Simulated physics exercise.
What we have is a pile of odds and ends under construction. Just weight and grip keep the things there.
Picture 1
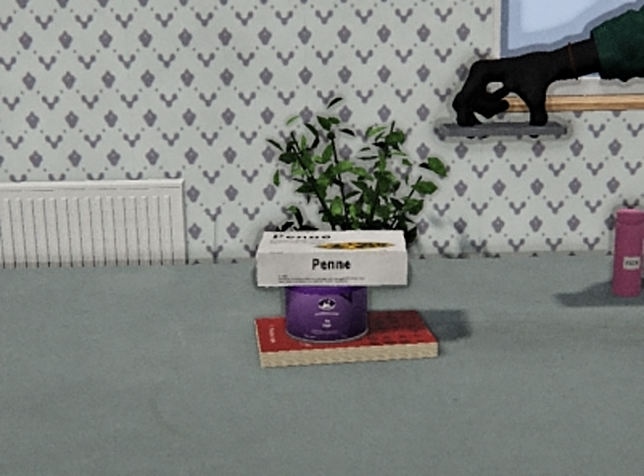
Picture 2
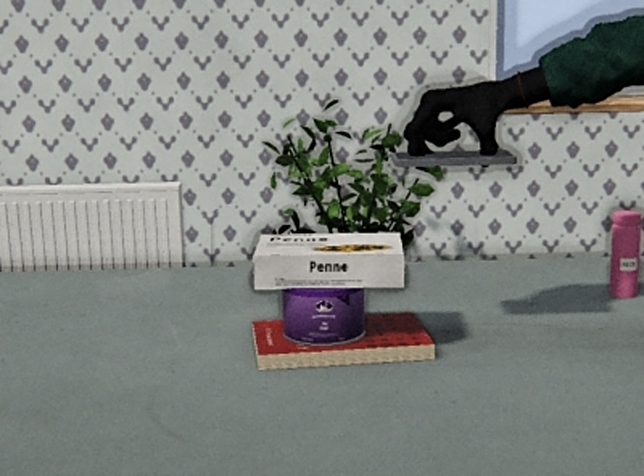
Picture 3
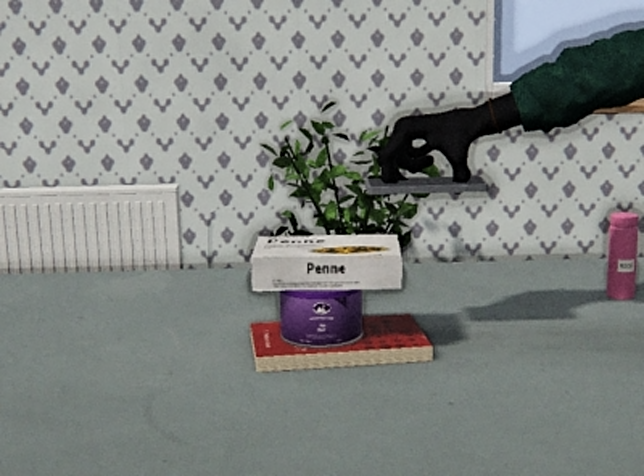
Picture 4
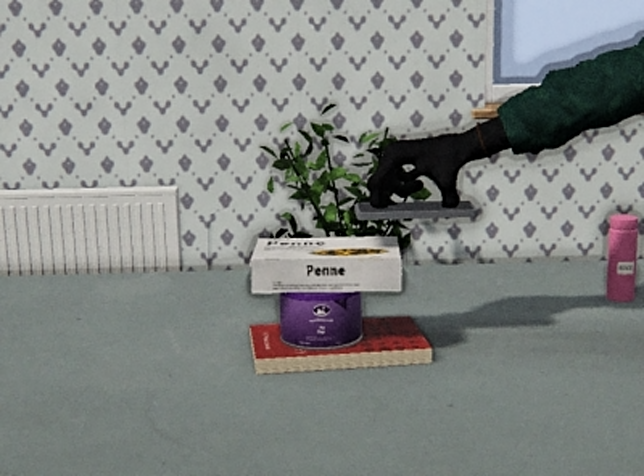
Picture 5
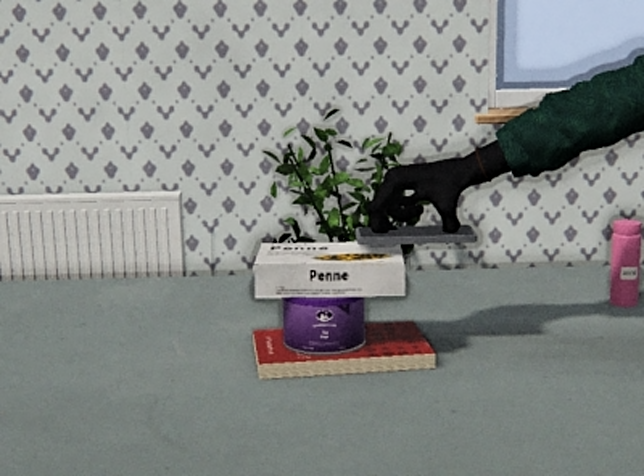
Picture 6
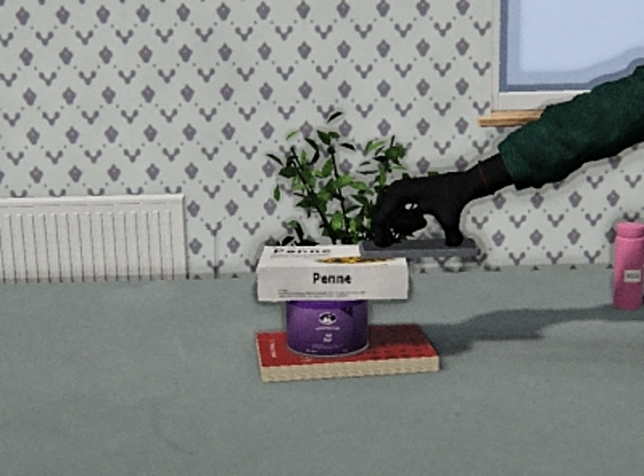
In the video, a black-gloved hand in a green sleeve carries a flat grey phone leftward, then lowers it onto the right side of a white penne packet, which rests on a purple tin and a red book.
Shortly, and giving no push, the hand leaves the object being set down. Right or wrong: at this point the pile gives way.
Right, it gives way.
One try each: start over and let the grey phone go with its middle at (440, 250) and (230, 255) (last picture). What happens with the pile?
Topples over, then topples over.
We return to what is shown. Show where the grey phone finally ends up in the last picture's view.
Look around (516, 338) in the final frame.
Then, 0.30 s on from there, grey phone now fallen.
Then, 0.60 s on from there, things are still on the move.
Then, 0.70 s on from there, as before.
Then, 1.70 s on from there, nothing new.
In the end, fallen, grey phone; the other 4 unmoved. At the end, from the last picture's camera, grey phone near (517, 338). The pile gives way.
